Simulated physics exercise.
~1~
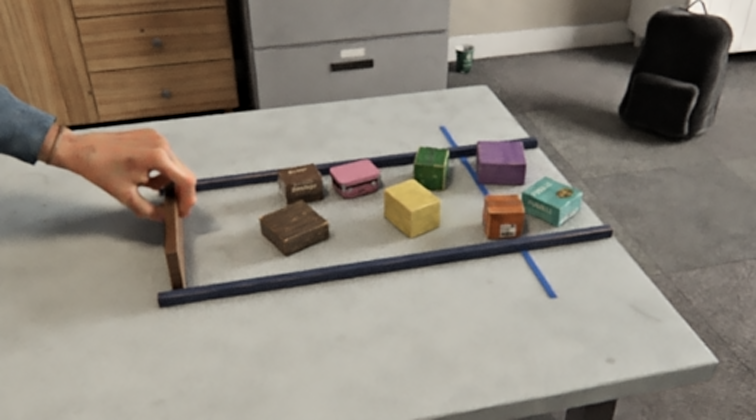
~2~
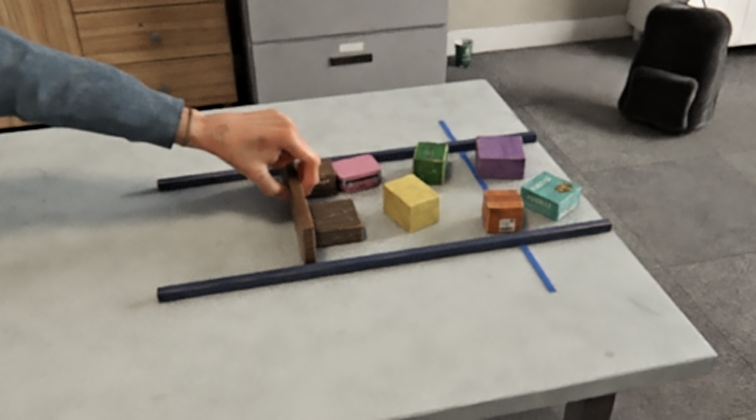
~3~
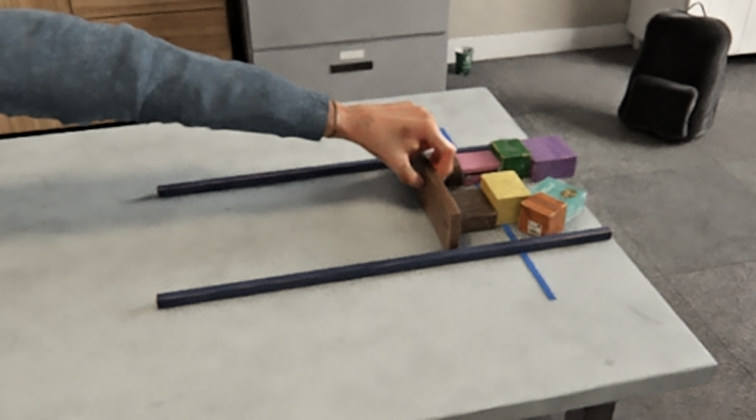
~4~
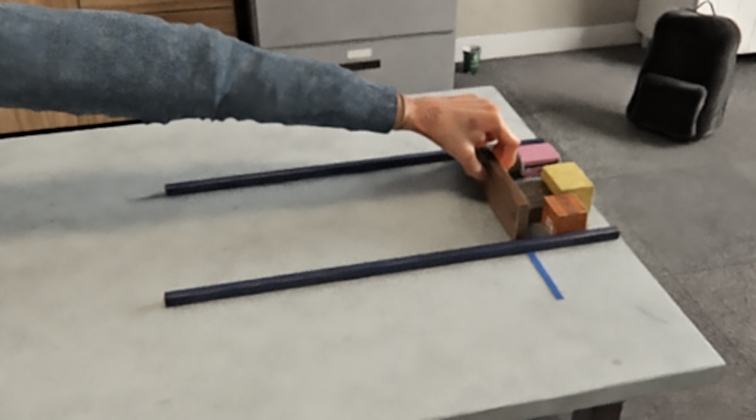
A hand slides an upright board rightward, pushing small blocks until several drop off the table's edge.
